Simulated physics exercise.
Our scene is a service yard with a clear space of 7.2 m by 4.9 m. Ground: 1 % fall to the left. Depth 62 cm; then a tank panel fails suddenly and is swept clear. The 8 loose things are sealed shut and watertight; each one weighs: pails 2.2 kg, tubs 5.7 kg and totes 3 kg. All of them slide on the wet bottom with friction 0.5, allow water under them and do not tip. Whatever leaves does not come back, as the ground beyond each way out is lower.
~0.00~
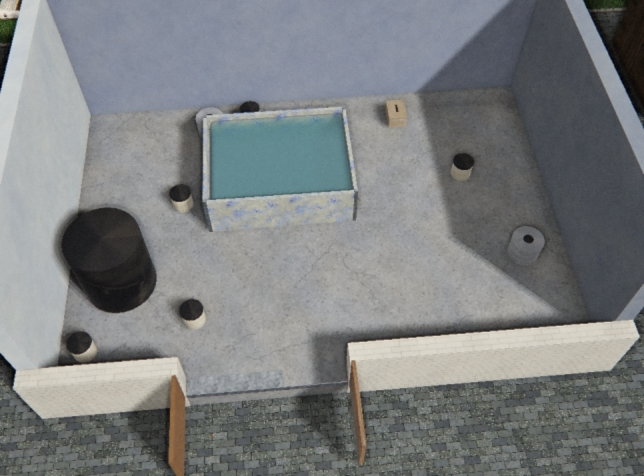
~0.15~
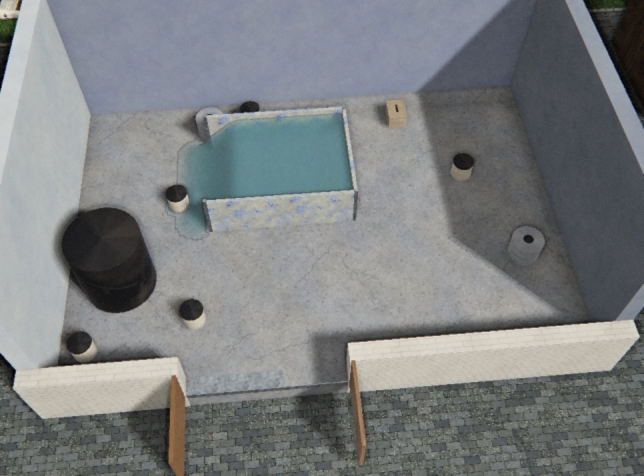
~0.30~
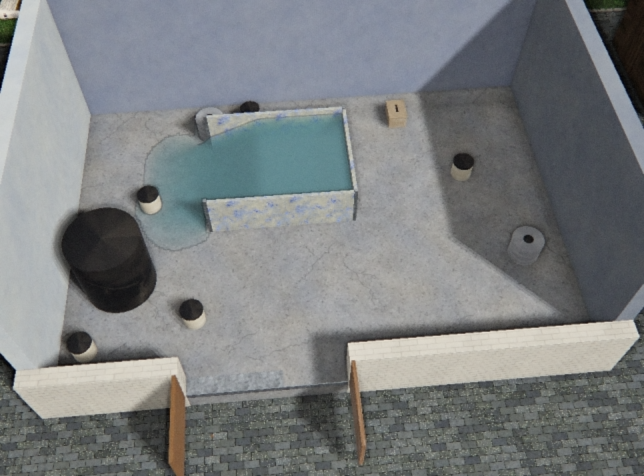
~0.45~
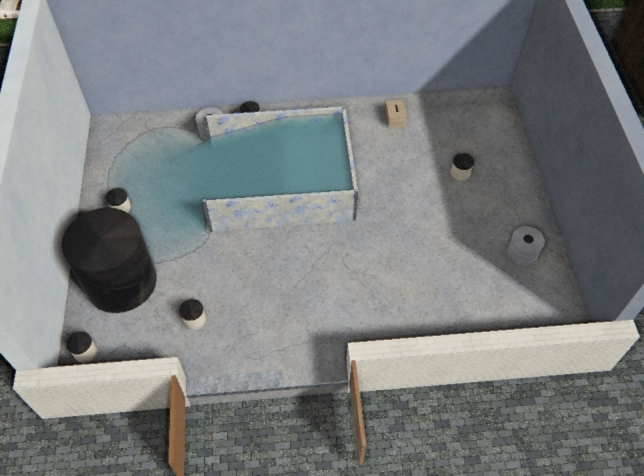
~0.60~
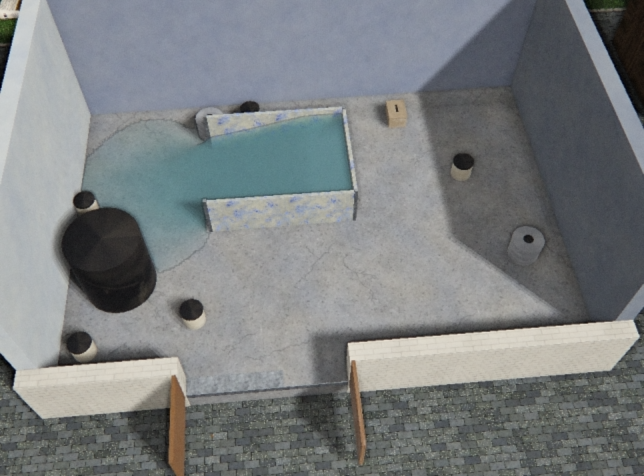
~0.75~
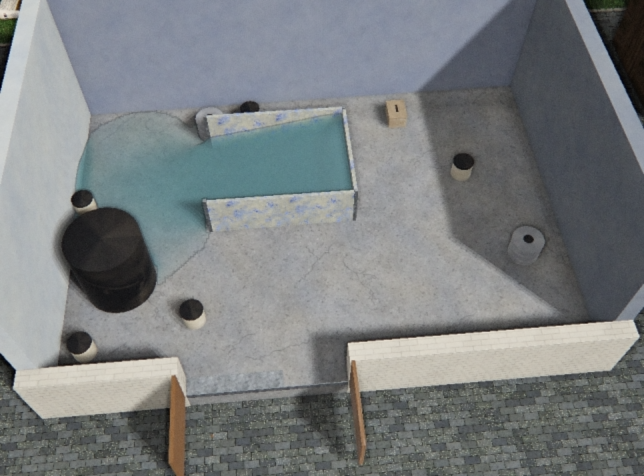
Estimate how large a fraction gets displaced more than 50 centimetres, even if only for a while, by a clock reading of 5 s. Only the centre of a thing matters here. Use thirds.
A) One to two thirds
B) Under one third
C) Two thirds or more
Two thirds or more.
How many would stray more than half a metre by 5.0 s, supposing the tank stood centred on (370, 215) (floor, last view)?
In that case 5 of them.
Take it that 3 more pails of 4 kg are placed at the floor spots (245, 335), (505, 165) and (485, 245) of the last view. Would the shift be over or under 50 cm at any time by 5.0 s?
The first comes out beyond the limit, the second within the limit, the third within the limit.
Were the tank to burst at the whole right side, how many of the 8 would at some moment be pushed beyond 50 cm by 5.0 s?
Then 3.
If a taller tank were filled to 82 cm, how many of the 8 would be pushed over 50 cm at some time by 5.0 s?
Then it comes to 6.
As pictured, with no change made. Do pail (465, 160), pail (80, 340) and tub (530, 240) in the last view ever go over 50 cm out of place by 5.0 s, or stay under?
Within the mark, beyond the mark, within the mark.
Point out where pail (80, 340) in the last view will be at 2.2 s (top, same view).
(113, 360), roughly.
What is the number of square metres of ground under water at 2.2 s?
Close to 12 m2, I'd say.
After 1.1 s 1 of 8 are over 50 cm from their spots; 1 afloat.
After 2.2 s 2 of 8 are over 50 cm from their spots; 2 afloat.
After 3.5 s 5 of 8 are over 50 cm from their spots; 5 afloat.
After 5.0 s 6 of 8 are over 50 cm from their spots, and 6 have been at some point; 5 afloat.
